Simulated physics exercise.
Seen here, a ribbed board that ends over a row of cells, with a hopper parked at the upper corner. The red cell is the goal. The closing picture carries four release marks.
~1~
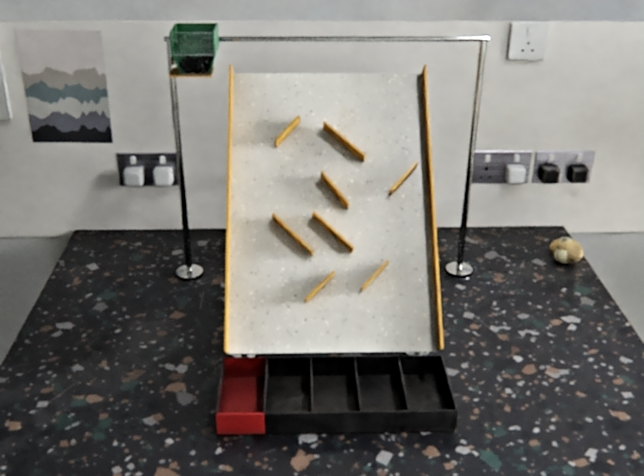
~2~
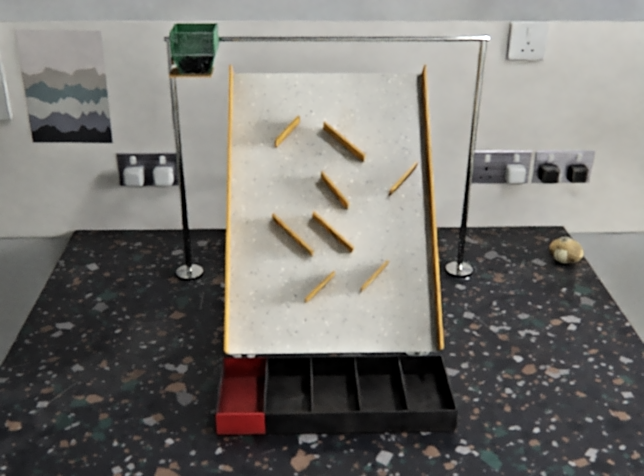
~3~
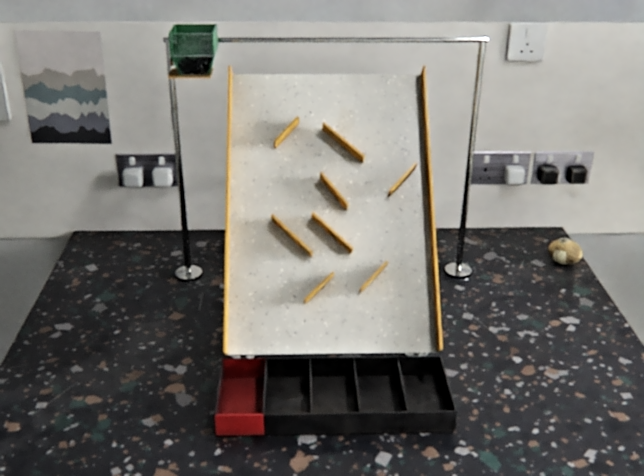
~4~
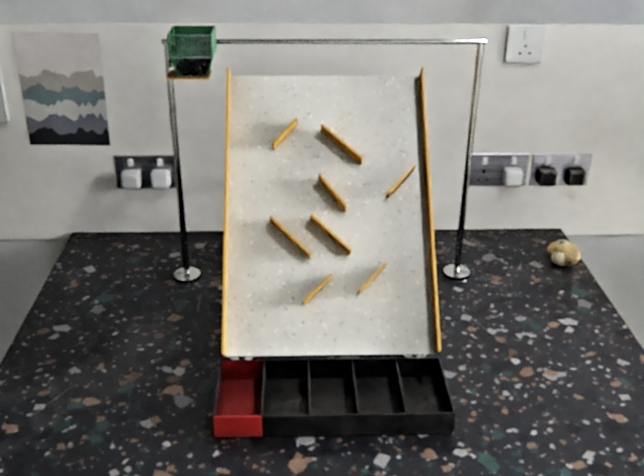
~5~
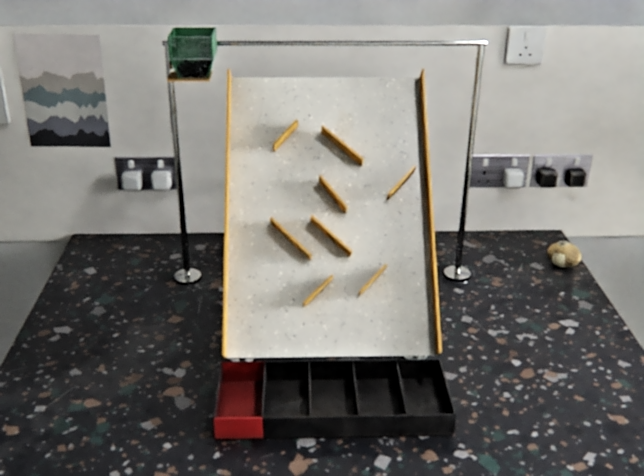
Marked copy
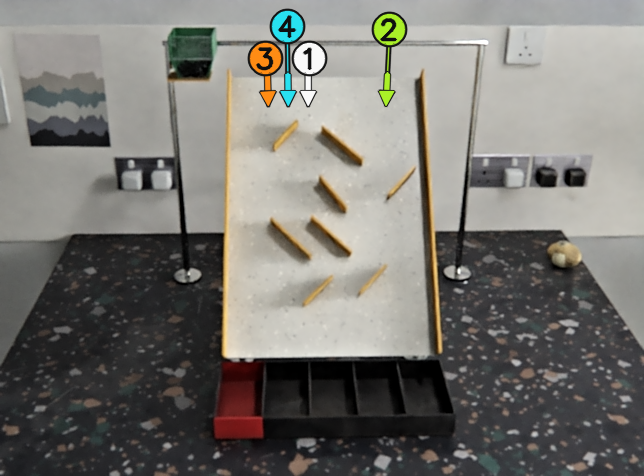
On a dark speckled countertop against a pale wall with sockets and a small wavy print, seen from the front and slightly above, stands a tilted whitish board. It has yellow side rails and slanted ribs, a green hopper on a metal frame at upper left, and a row of black cells below with a red one at far left. Nothing on the board moves; only the view shifts very slightly.
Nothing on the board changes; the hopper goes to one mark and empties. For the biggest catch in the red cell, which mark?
It is 3.
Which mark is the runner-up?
Mark 4.
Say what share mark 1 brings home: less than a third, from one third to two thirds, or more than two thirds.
Mark 1 gives less than a third.
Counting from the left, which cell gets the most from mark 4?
The first from the left.
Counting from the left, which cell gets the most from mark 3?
The first.
On the marked copy, mark 1 meets the board at (308, 100); mark 2 meets the board at (386, 100); mark 3 meets the board at (268, 100); mark 4 meets the board at (288, 100).
Choosing 1, a small part in the red cell, about two thirds in other cells, a small part held on the board, a small part outside the box.
Choosing 2, none in the red cell, nearly all in other cells, a small part outside the box.
Choosing 3, most in the red cell, about a quarter outside the box.
Choosing 4, about two thirds in the red cell, about a quarter in other cells, a small part outside the box.
